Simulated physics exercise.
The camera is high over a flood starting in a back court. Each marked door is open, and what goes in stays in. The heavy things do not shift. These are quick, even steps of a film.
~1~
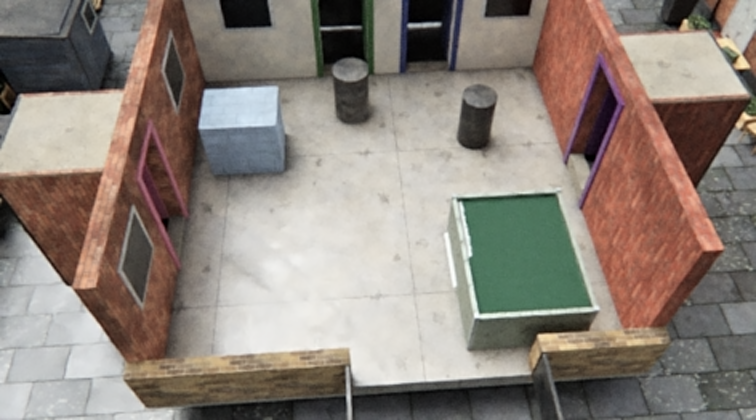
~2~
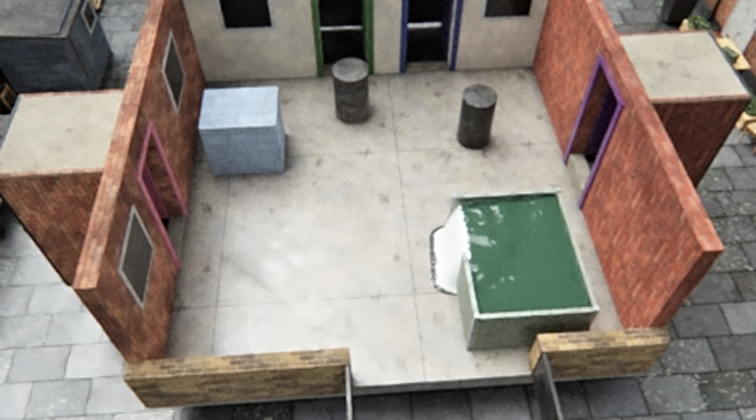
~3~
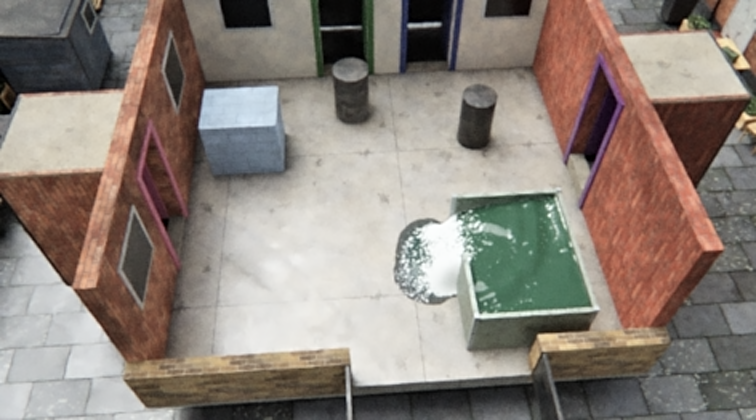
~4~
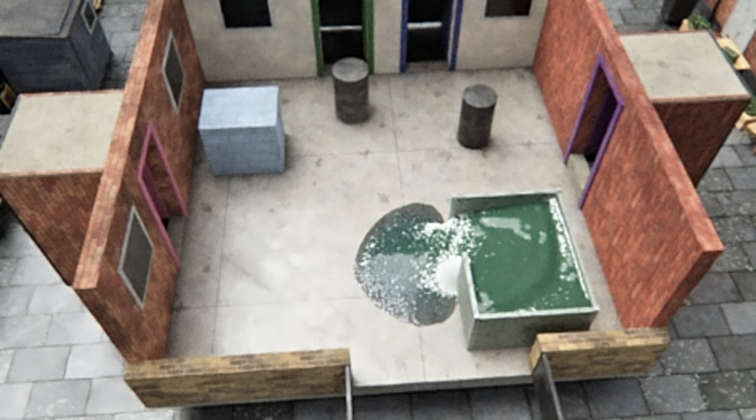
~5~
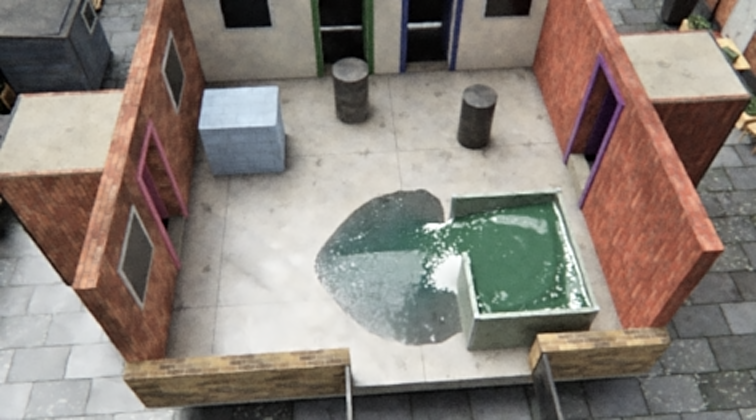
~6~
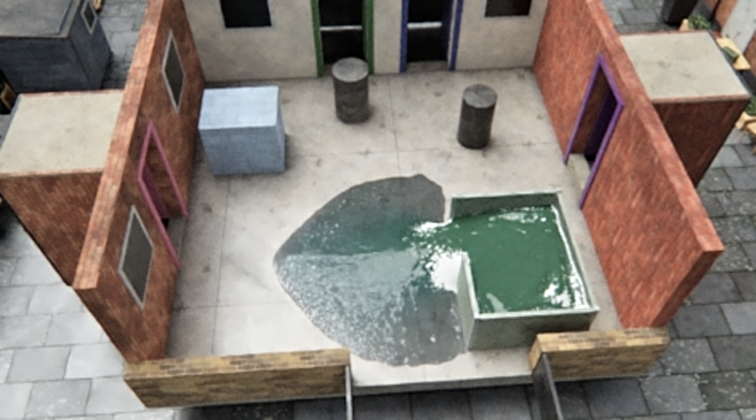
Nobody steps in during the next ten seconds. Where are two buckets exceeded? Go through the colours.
In the end: The pink door lets in a lot; the purple door admits no more than that; the blue door admits no more than that; the green door admits no more than that.
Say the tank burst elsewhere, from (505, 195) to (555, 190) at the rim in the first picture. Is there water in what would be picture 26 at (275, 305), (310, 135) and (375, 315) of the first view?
In that order: Clear, under water, free of water.
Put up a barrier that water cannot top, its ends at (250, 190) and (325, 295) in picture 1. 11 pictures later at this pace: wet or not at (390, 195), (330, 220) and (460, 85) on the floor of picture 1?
One after the other: Awash, wet, dry.
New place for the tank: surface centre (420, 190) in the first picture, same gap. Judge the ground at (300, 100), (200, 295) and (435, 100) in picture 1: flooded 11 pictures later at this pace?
One after the other: Covered, covered, free of water.
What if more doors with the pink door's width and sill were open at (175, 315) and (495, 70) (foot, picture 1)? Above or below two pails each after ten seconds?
As listed: Goes over, takes less.
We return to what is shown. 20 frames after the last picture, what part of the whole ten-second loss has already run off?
Some 50 per cent.
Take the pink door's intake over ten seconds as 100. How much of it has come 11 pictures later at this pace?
Some 30 per cent.
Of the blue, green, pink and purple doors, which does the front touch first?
The one in pink.
A moment on, water covers 45 % of the floor; the pink door under two buckets in, the purple door not reached, the blue door not reached, the green door not reached.
Next, water covers 50 % of the floor; the pink door over two buckets in, the purple door not reached, the blue door not reached, the green door not reached.
Then, water covers 55 % of the floor; the pink door far over two buckets in, the purple door not reached, the blue door not reached, the green door wet at the sill, nothing in.
Later, water covers 70 % of the floor; the pink door far over two buckets in, the purple door not reached, the blue door wet at the sill, nothing in, the green door wet at the sill, nothing in.
In the end, water covers 90 % of the floor; the pink door far over two buckets in, the purple door wet at the sill, nothing in, the blue door wet at the sill, nothing in, the green door under two buckets in.
